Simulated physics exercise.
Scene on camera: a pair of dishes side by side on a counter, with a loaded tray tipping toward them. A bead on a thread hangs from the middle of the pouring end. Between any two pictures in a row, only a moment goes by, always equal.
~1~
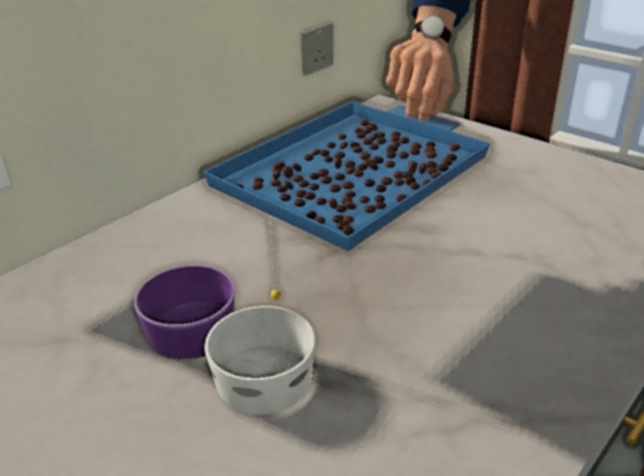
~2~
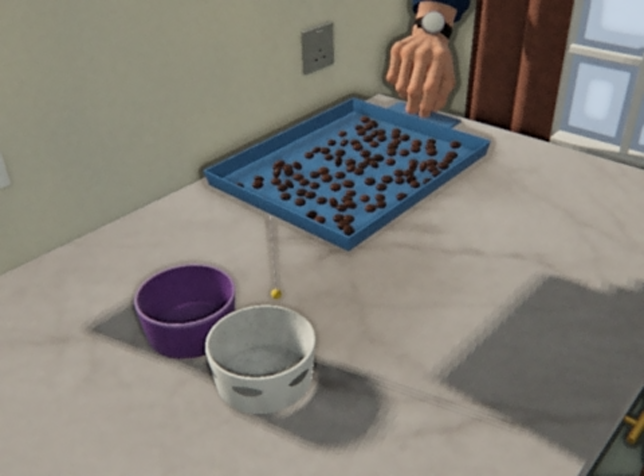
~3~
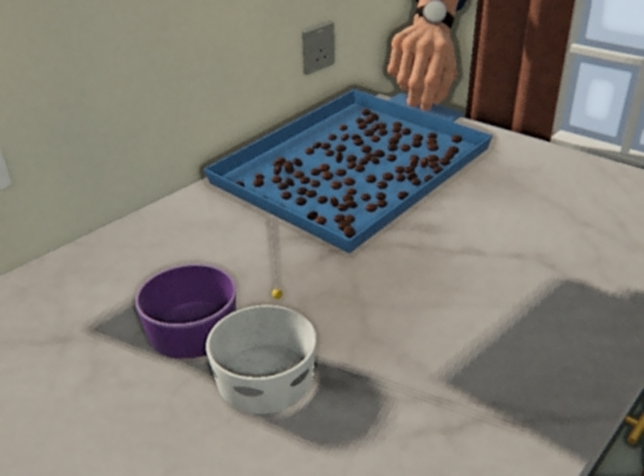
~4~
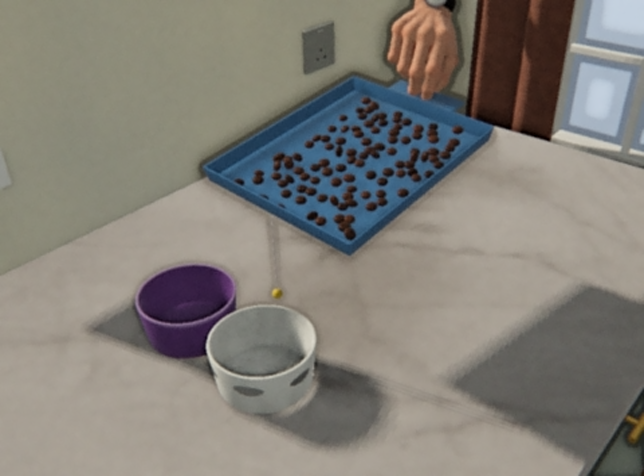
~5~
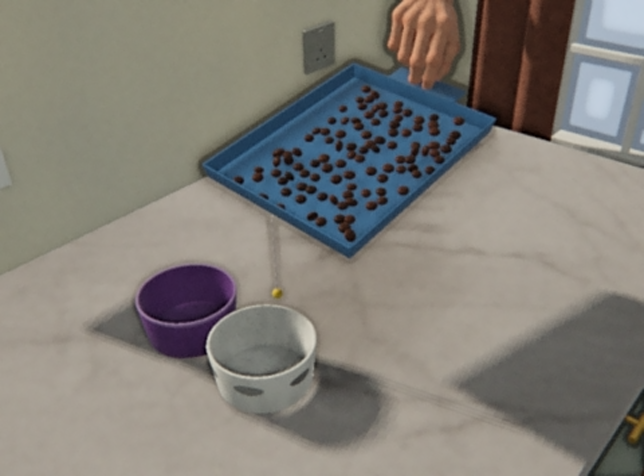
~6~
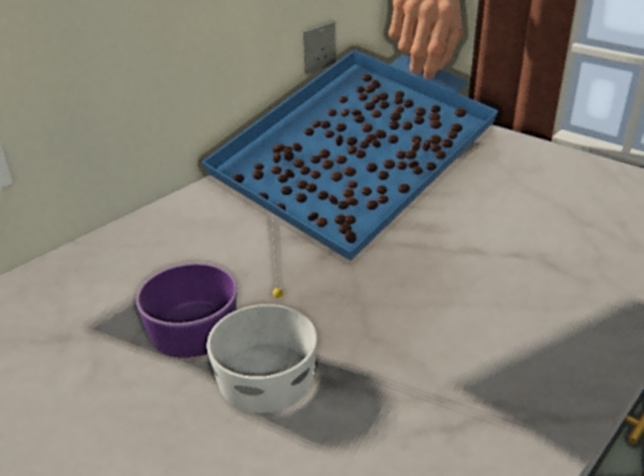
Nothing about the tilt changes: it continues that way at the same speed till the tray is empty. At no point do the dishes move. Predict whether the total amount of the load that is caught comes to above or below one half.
The total caught comes to below one half.
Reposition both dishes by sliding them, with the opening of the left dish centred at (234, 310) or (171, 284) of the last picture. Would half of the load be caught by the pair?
For the earlier try a larger portion is kept, for the later one a smaller portion.
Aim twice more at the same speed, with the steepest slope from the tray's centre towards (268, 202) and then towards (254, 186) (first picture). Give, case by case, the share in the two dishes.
Roughly 90 percent first and 50 percent second.
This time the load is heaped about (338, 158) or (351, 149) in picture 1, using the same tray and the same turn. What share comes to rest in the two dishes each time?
It would be roughly 10 per cent for the first and roughly 20 per cent for the second.
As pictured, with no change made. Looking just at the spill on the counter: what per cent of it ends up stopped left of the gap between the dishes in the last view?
Close to 0 %.
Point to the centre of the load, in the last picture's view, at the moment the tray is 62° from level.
The middle of the pieces shows up near (341, 200).
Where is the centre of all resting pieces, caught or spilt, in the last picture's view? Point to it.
Once nothing moves, the middle sits near (333, 384).
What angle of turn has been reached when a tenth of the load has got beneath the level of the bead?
100°.
Soon, tray tipped steeply; all on the tray.
A while on, tray tipped past a quarter turn; about half on the tray; a small part in the right dish; about a quarter outside both; about a quarter in the air.
Towards the end, tray tipped past a quarter turn; about a quarter in the right dish; most outside both.
Finally, tray tipped past a quarter turn; about a quarter in the right dish; none in the left dish; most outside both.
